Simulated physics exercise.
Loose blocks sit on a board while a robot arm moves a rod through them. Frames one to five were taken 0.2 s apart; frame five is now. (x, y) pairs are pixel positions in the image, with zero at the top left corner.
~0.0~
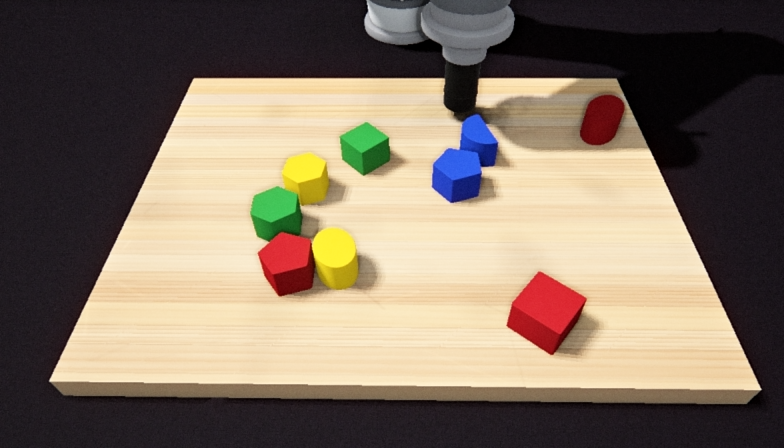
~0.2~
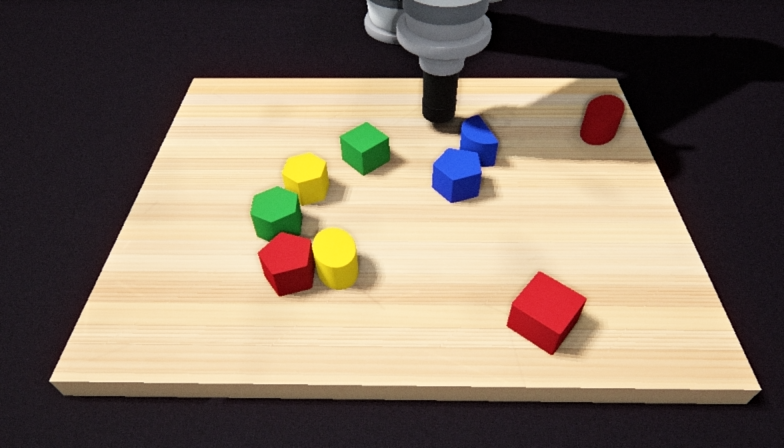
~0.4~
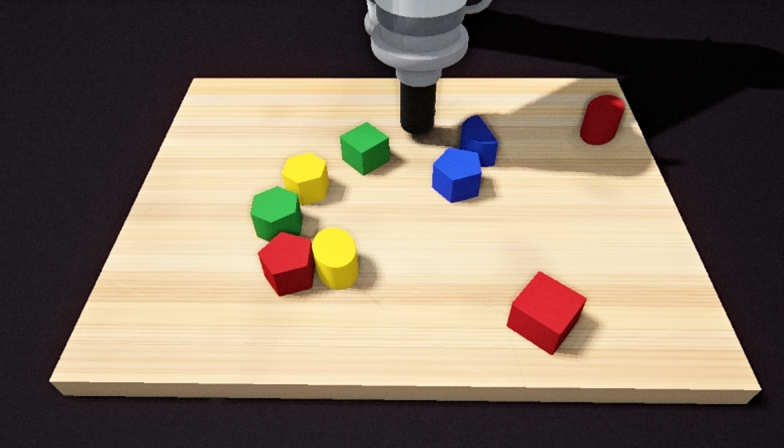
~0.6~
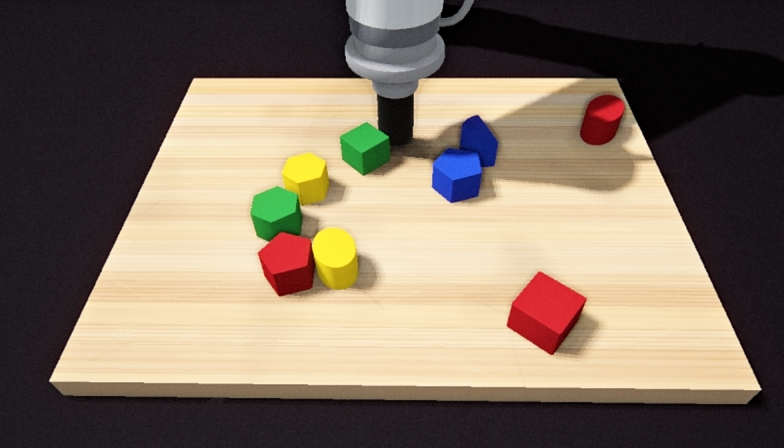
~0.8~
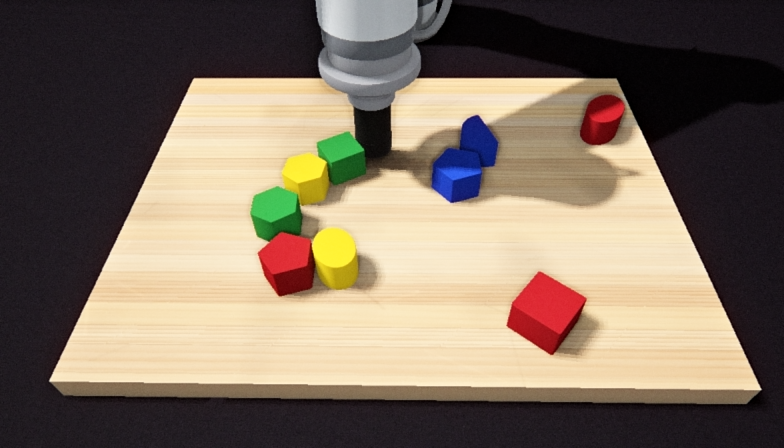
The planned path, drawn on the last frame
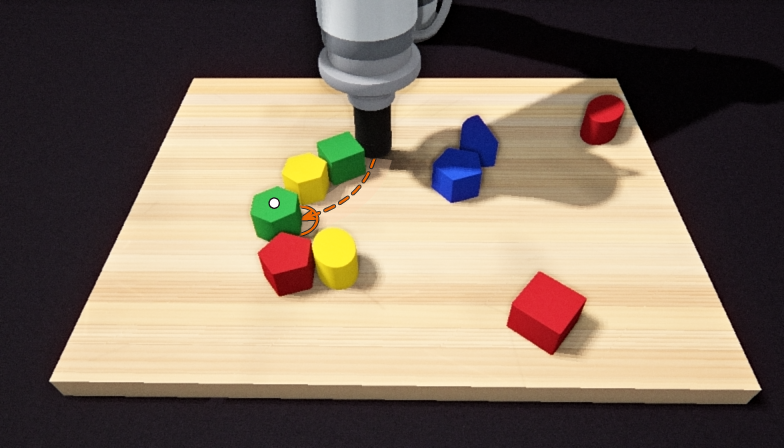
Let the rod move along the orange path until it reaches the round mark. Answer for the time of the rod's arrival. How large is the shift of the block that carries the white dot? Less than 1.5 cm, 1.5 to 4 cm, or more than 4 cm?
If I had to pick, the block that carries the white dot travels from 1.5 to 4 cm here.
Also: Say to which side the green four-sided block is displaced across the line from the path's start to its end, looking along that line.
My prediction: Rightwards.
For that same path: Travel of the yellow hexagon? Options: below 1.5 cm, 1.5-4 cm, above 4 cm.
The distance will be above 4 cm.
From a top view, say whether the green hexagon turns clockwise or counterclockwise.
Its rotation is counterclockwise.
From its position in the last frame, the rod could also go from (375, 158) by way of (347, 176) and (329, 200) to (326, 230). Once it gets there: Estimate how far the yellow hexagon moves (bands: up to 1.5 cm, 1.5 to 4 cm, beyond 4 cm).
It ends farther than 4 cm from its spot.
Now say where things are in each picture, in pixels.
The first frame shows rod's lower end at (459, 104); green hexagon at (274, 203); red pentagonal block at (286, 252); yellow hexagon at (304, 167); green four-sided block at (364, 136).
The second frame shows rod at (439, 114); blocks still.
The third frame shows rod at (417, 125); blocks still.
The fourth frame shows rod at (396, 136); blocks still.
The fifth frame shows rod at (374, 148); green hexagon at (274, 203); red pentagonal block at (286, 252); yellow hexagon at (304, 167); green four-sided block at (340, 146).
Drawn move, from (375, 158) by way of (362, 183) and (336, 205) to (298, 221); the dot is on the green hexagon.
What follows on the original path. One third of the way, rod at (361, 174); green hexagon at (270, 205), turned 15° anticlockwise; yellow hexagon at (283, 175), turned 40° clockwise; green four-sided block at (322, 167), turned 20° clockwise.
Two thirds of the way, rod at (334, 196); green hexagon at (262, 209), turned 35° anticlockwise; yellow hexagon at (253, 177), turned 65° clockwise; green four-sided block at (292, 181), turned 45° clockwise.
At the end, rod at (296, 211); green hexagon at (248, 215), turned 70° anticlockwise; red pentagonal block still; yellow hexagon at (227, 173), turned 80° clockwise; green four-sided block at (262, 182), turned 55° clockwise.
